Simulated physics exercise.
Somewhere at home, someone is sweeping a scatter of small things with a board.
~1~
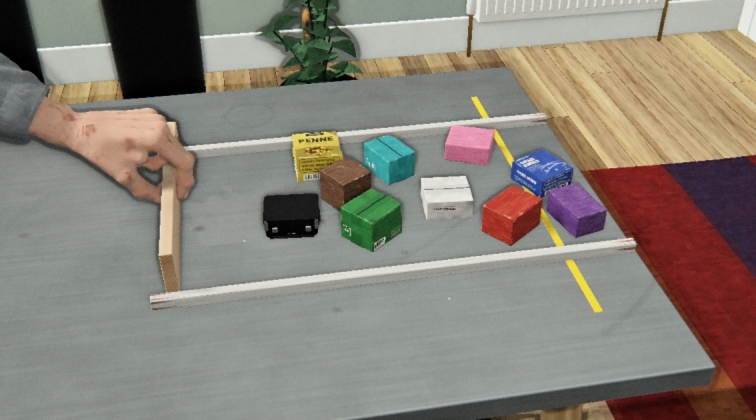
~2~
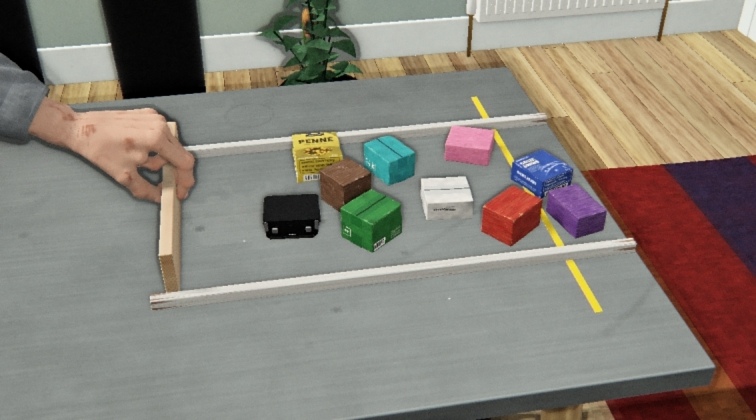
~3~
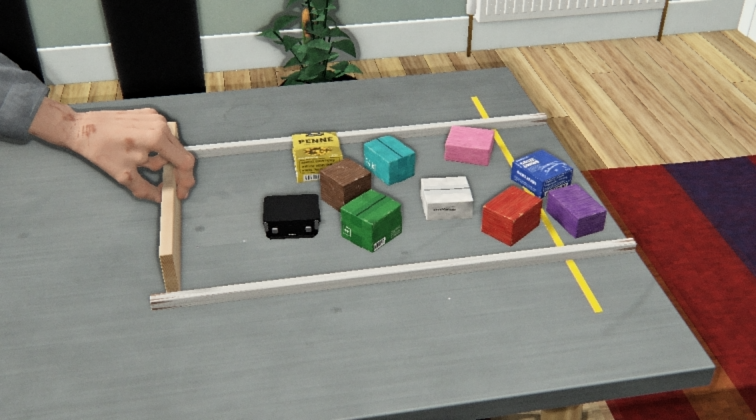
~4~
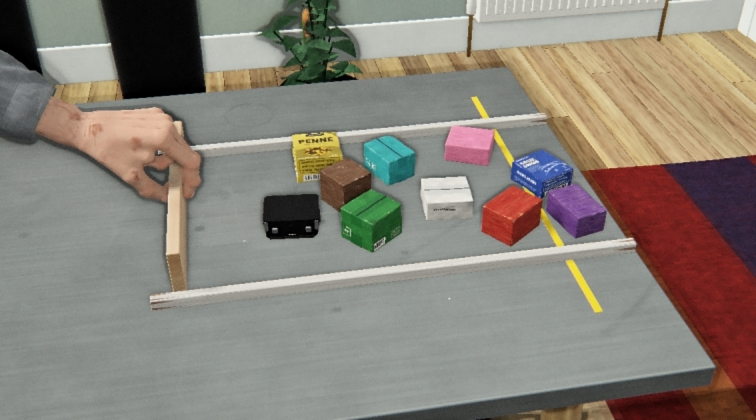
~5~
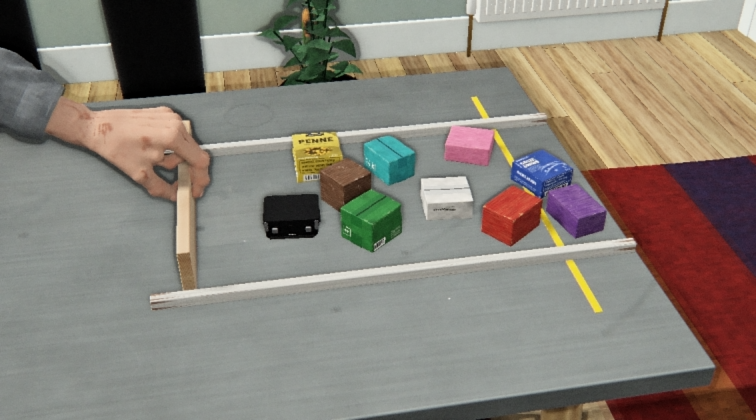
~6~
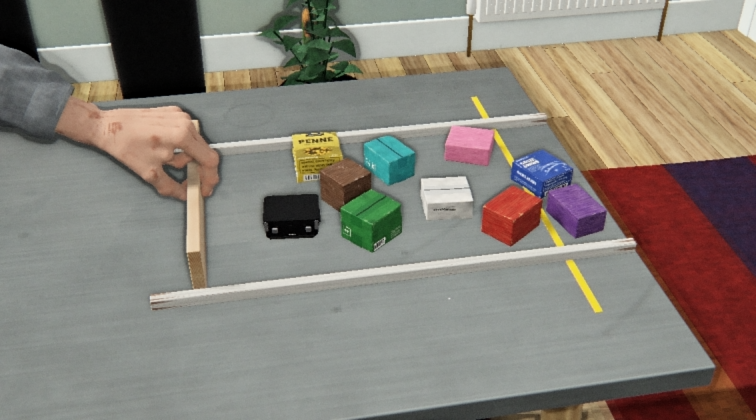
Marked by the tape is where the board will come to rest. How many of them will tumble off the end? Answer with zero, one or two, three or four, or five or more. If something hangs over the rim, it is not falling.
Three or four.
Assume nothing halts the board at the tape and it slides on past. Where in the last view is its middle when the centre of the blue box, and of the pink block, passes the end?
For the blue box at (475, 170), for the pink block at (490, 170).
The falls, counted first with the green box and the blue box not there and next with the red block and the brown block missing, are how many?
That gives 2 in the first case, then 3 in the second.
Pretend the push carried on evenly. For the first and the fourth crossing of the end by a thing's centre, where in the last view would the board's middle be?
The first puts it near (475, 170), the next near (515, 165).
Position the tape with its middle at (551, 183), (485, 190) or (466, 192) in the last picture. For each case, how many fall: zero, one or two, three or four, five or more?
In order: More than four, one to two, zero.
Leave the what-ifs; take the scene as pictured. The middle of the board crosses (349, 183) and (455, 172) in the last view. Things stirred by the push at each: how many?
The count is 5 at the first point and 10 at the second.
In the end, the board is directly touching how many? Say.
Contact count: 4.
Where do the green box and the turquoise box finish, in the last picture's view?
The green box settles near (577, 219); as for the turquoise box, near (572, 149).
Soon after, none off yet; purple block at rest near (576, 211); blue box at rest near (542, 173); red block at rest near (512, 216).
In the end, the number that fall off is three or four; gone, white box, pink block, blue box and purple block.
